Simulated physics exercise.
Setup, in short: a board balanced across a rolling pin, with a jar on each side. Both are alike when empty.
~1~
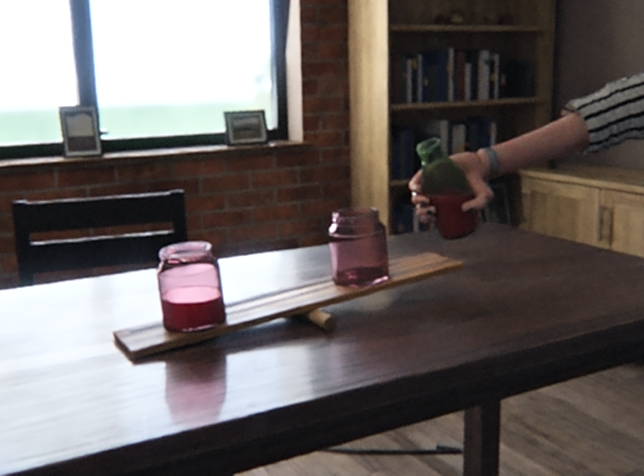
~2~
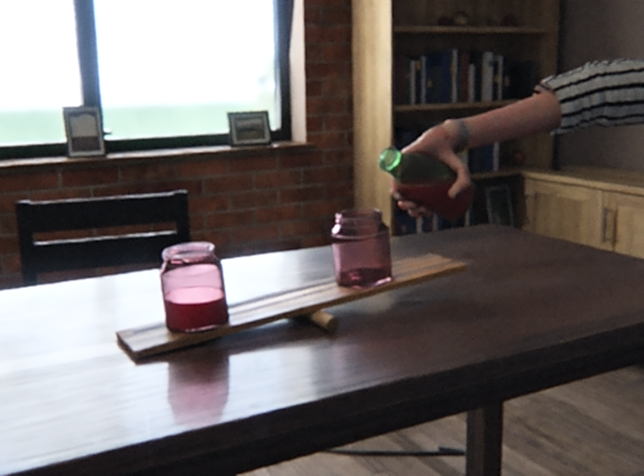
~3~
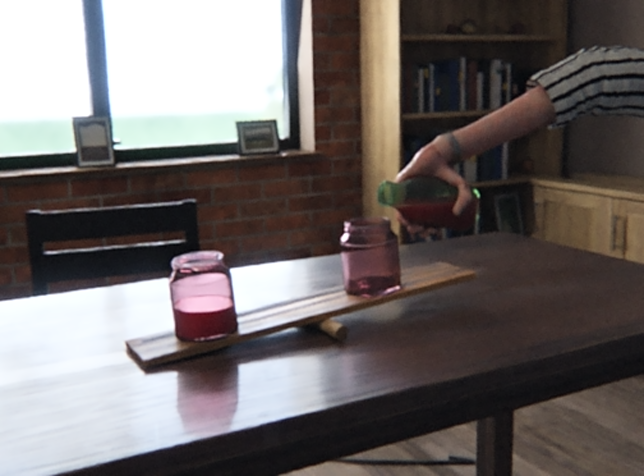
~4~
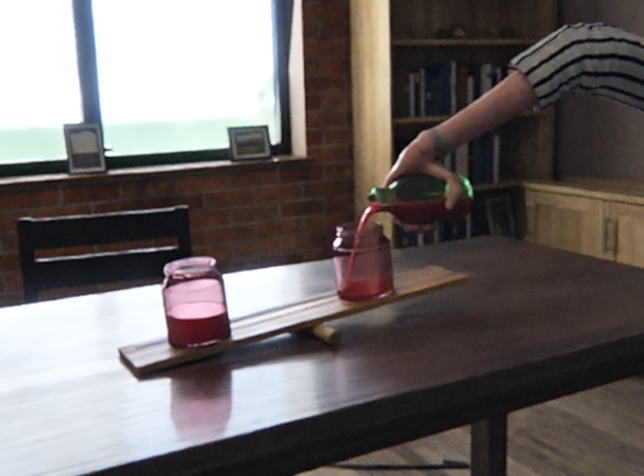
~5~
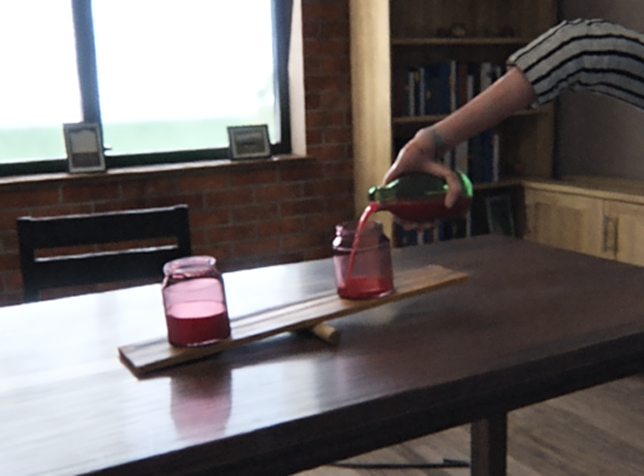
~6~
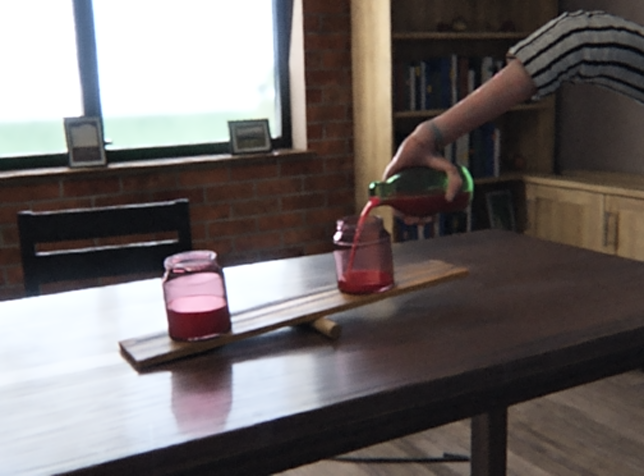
The clip opens on a board resting across a rolling pin on a dark table, its left jar partly filled with red liquid and sitting lower than the empty right one. A hand brings in a green bottle, tilts it over the right jar and pours a thin red stream into it, while the board shows no clear movement.
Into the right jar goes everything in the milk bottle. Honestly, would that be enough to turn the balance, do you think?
I would say no, it holds.
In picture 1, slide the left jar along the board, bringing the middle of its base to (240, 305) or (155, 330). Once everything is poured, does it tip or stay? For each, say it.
As listed: Flips, stays.
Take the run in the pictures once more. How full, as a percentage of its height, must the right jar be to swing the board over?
Around 65 per cent of its height.
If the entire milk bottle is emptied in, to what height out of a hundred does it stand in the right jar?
About 45 per cent.
A moment on, the right jar is about a quarter full; the board leans as before.
Further on, the right jar is about a third full; the board leans as before.
When it is over, the right jar is about half full; the board leans as before.
